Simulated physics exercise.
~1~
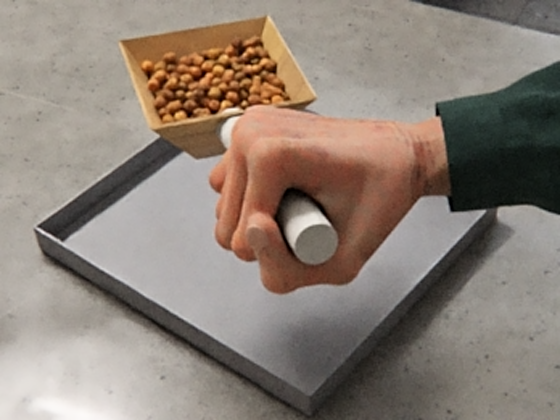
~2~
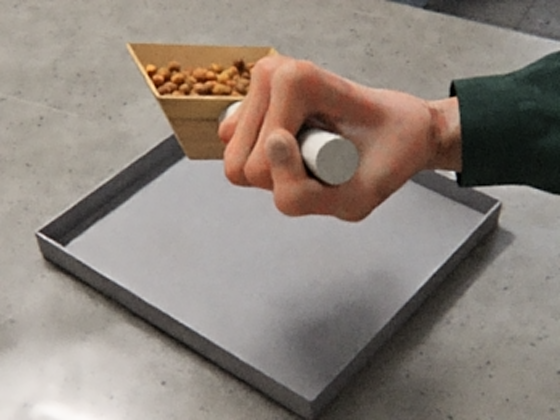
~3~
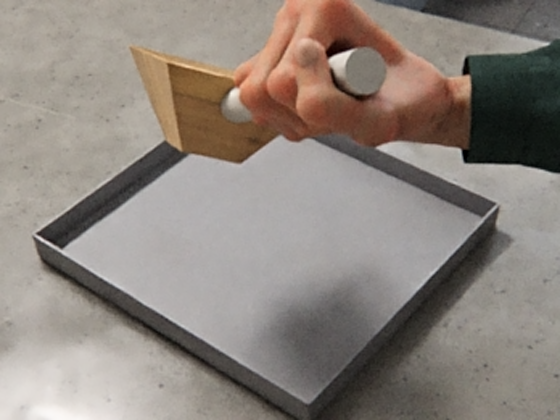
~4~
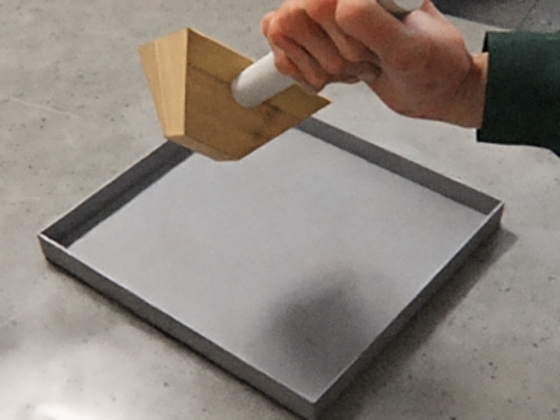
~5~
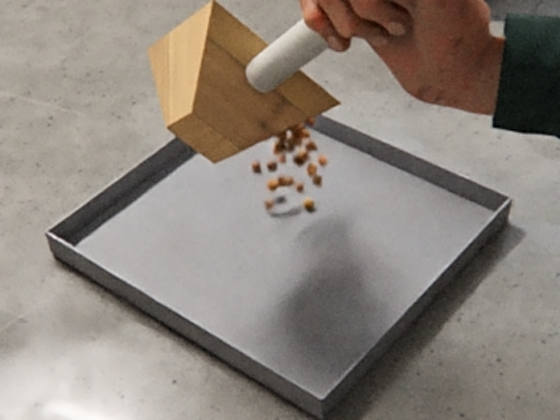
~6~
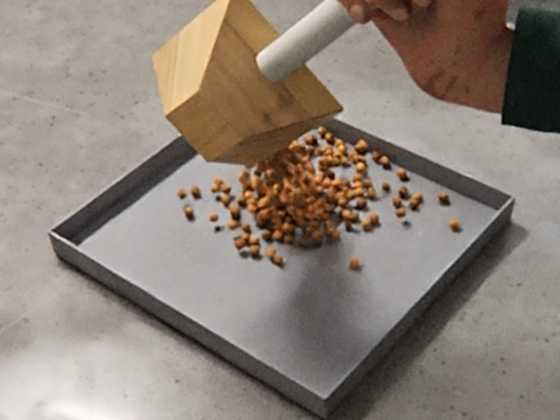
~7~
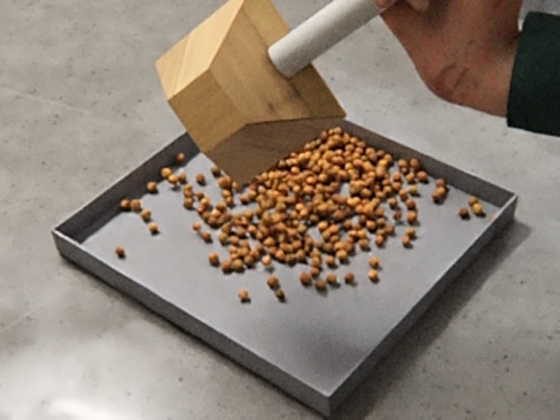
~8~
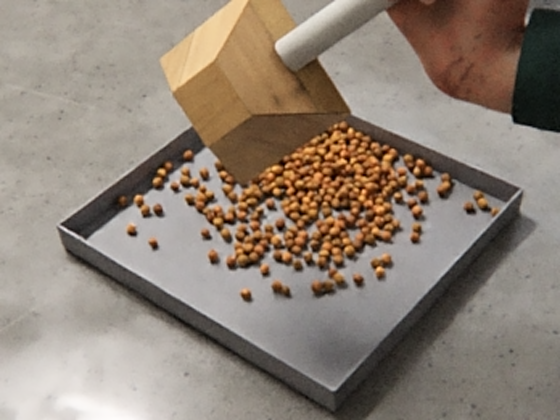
A hand in a dark green sleeve held a wooden scoop of roasted chickpeas above a grey tray and steadily tipped it over until they tumbled out, leaving a moderate amount scattered across the tray, thickest toward the back, beneath the upturned scoop.
